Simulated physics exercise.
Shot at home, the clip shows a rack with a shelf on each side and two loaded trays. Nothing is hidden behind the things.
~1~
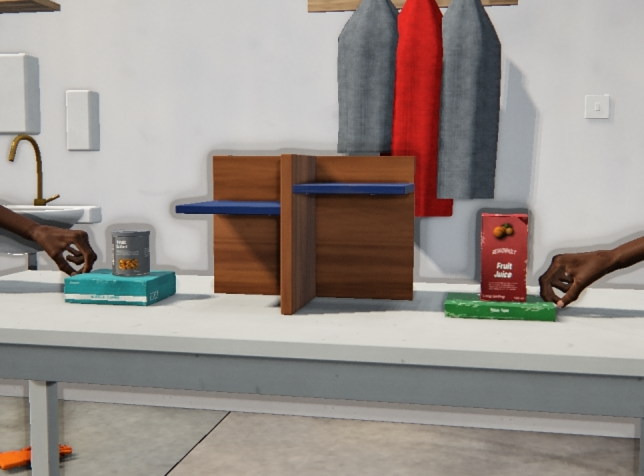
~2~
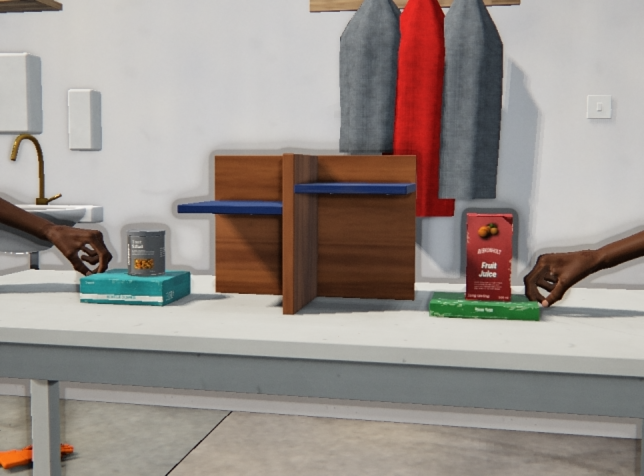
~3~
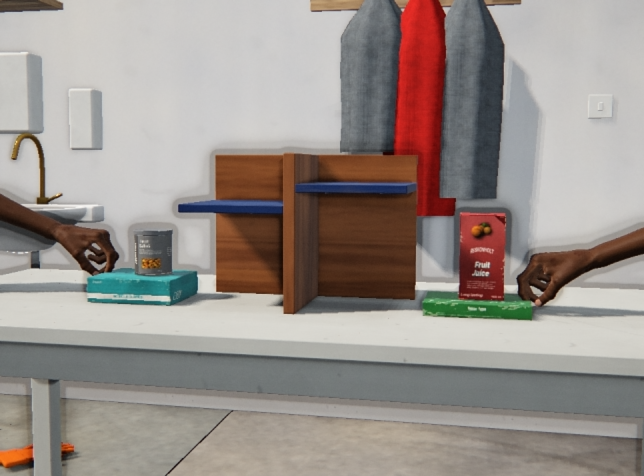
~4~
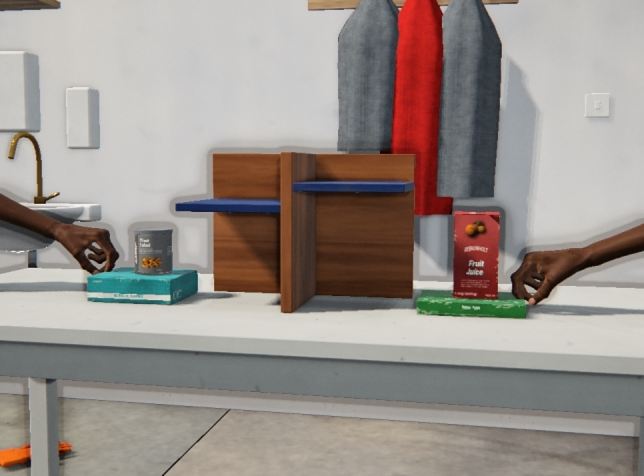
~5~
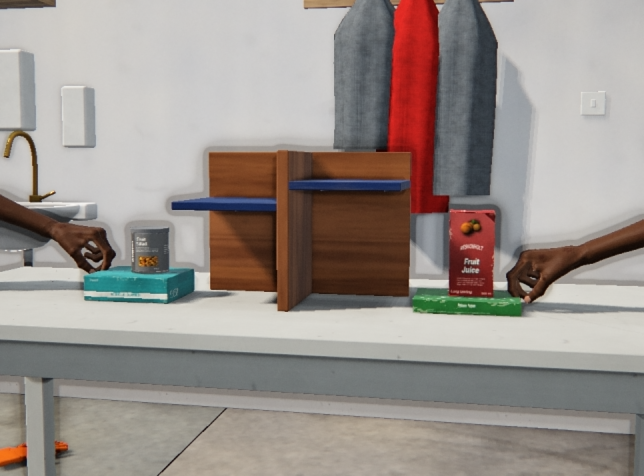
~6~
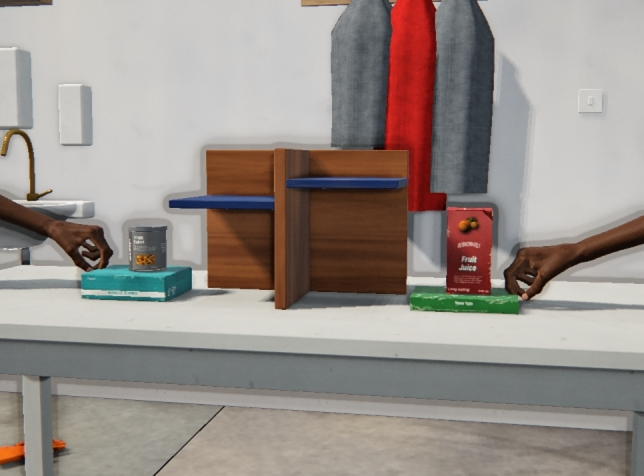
On a white table, two hands slid a turquoise box carrying a grey pot and a green box carrying a red carton a little way inward, toward the wooden rack with blue shelves between them.
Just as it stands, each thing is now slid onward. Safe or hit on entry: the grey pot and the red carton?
Grey pot - safe. Red carton - safe.
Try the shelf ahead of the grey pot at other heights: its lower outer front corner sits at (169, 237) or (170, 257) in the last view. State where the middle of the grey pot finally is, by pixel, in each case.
Around (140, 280) for the first option and (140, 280) for the second.
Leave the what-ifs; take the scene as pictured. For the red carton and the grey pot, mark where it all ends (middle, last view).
About (355, 248) and (241, 251).
Then, 0.64 s past the last view, grey pot riding along near (175, 249); red carton riding along near (442, 250).
Then, 1.16 s past the last view, grey pot riding along near (210, 250); red carton riding along near (411, 250).
Then, 1.60 s past the last view, grey pot riding along near (240, 251); red carton riding along near (385, 249).
Finally, the grey pot clears the shelf, near (242, 251); the red carton clears the shelf, near (355, 248).
